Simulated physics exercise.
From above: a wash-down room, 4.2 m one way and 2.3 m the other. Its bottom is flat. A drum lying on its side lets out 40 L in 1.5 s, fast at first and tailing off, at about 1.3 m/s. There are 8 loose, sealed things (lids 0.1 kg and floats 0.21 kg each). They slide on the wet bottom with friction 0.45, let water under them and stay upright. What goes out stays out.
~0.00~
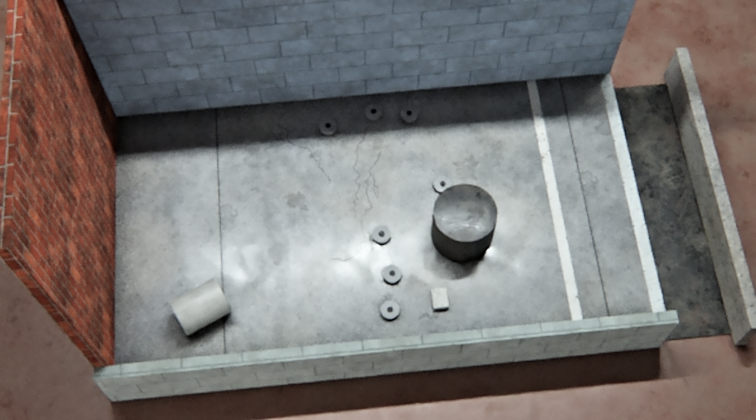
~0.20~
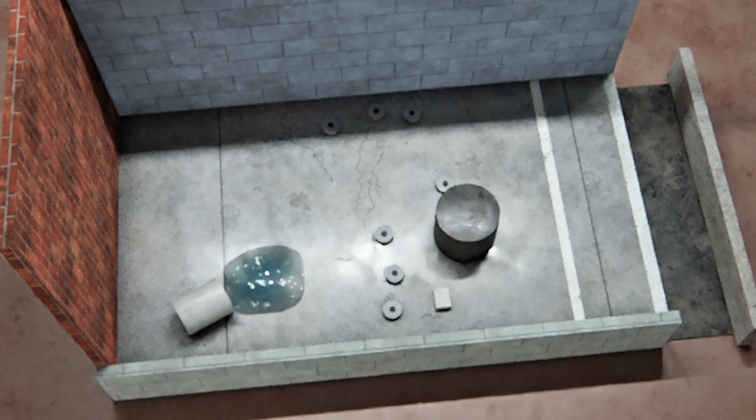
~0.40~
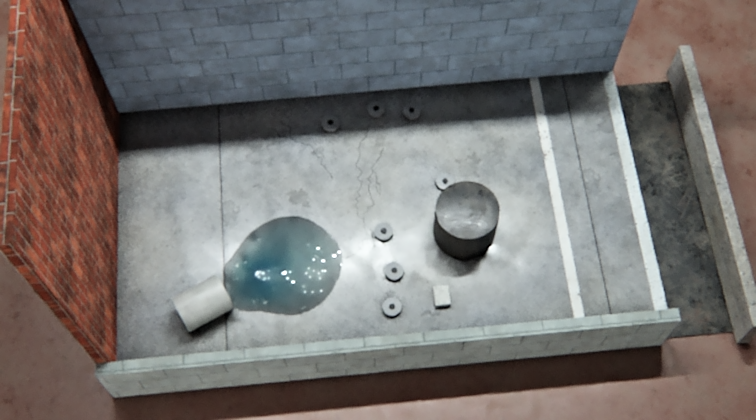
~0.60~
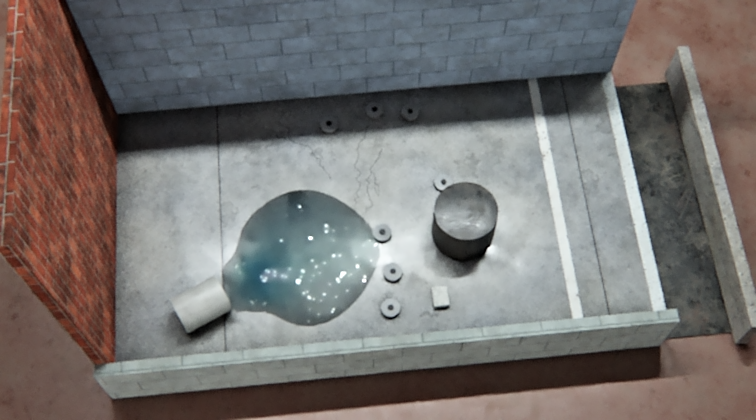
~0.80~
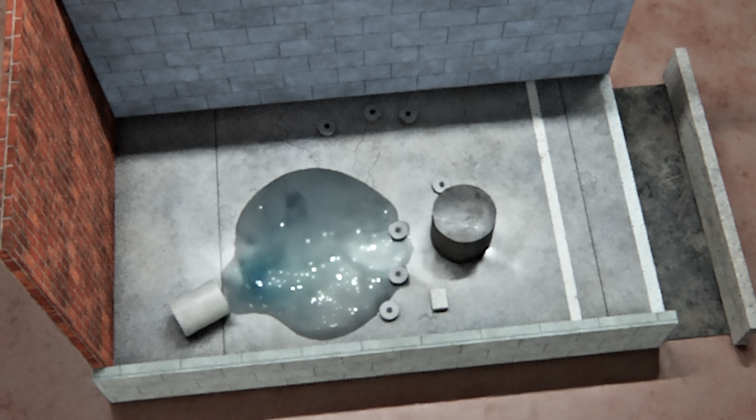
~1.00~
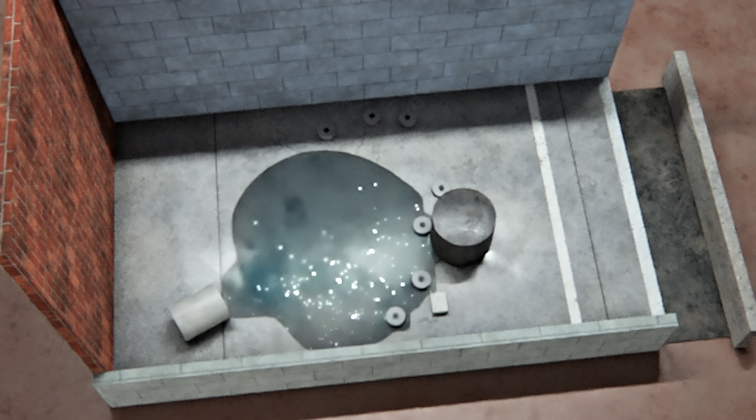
Blue-grey water pours from a pale drum lying on its side at the lower left of a flat grey floor, seen from above, with a red brick wall at left and a pale blue block wall behind. Small grey lids and a pale block lie around an upright dark cylinder right of centre. The glinting puddle spreads rightward and outward, pushing three nearby lids to the right.
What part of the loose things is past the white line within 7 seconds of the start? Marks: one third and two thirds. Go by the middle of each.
It is at least two thirds.
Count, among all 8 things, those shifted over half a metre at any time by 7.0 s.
That makes 8.
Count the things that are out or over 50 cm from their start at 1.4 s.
2 of them.
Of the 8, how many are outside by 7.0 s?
4 of them.
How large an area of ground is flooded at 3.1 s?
Some 3.0 m2.
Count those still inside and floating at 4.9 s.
5 of them.
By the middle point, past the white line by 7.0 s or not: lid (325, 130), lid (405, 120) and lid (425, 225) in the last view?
In turn: Short, past, past.
After 1.4 s 0 of 8 are over the mark; 1 afloat.
After 3.1 s 3 of 8 are over the mark; 5 afloat.
After 4.9 s 6 of 8 are over the mark; 5 afloat.
After 7.0 s 7 of 8 are over the mark; 1 afloat.
